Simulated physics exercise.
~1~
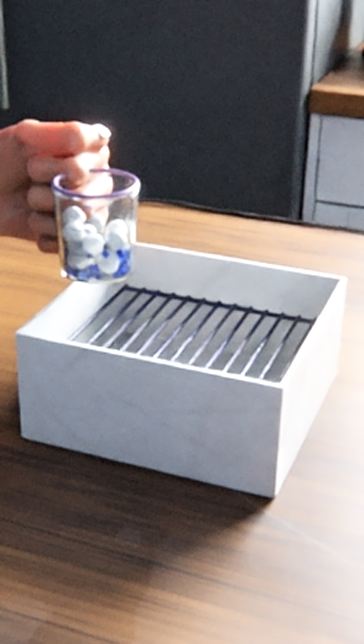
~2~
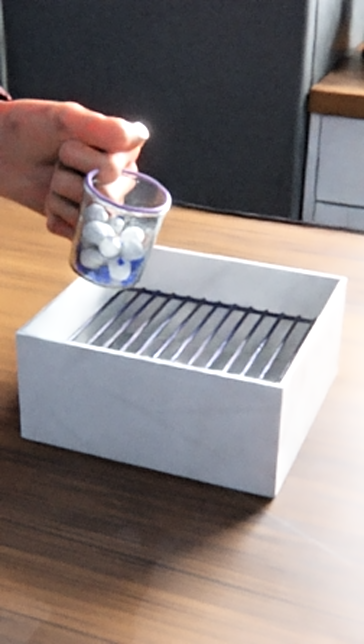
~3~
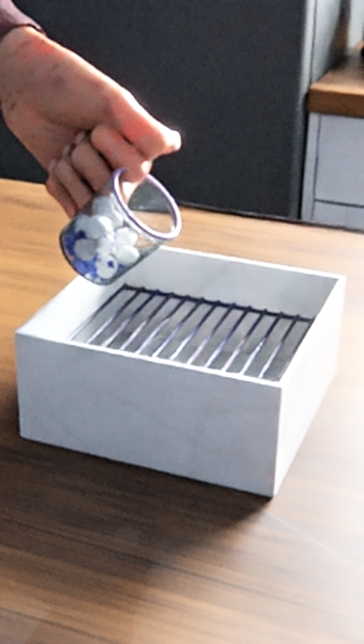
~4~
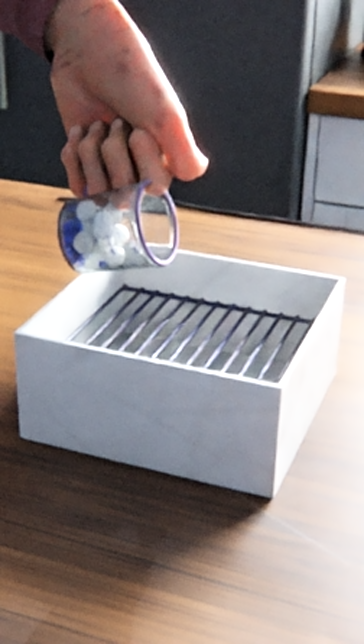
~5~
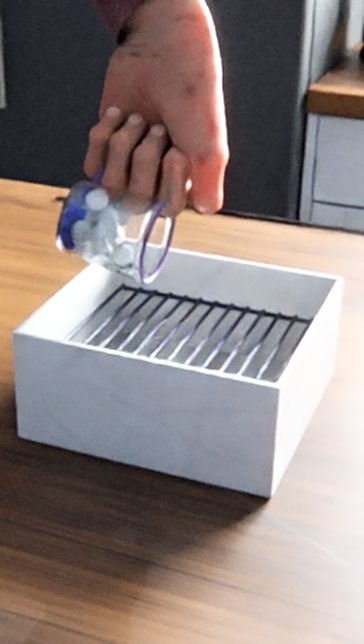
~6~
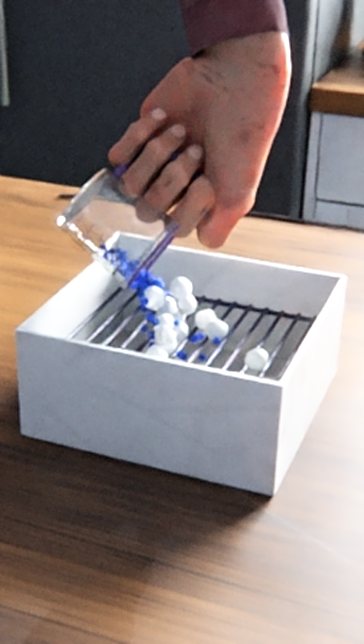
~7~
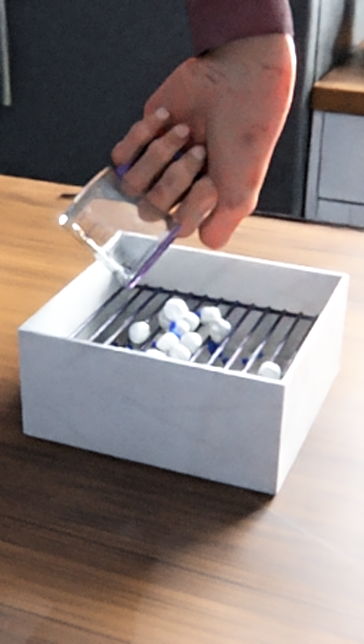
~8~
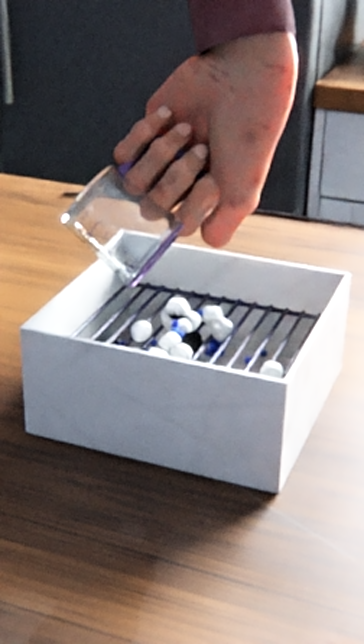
A hand holds a small clear cup with a purple rim, filled with white and blue pieces, above the left side of an open white box on a wooden table, seen from slightly above. Dark parallel wires span the inside of the box. The hand moves a little right and tips the cup until it lies on its side, then turns it farther over. White and blue pieces spill onto the wires. The white ones stay in a loose cluster on top, while most of the blue ones drop through, and the emptied cup remains tilted over the box.
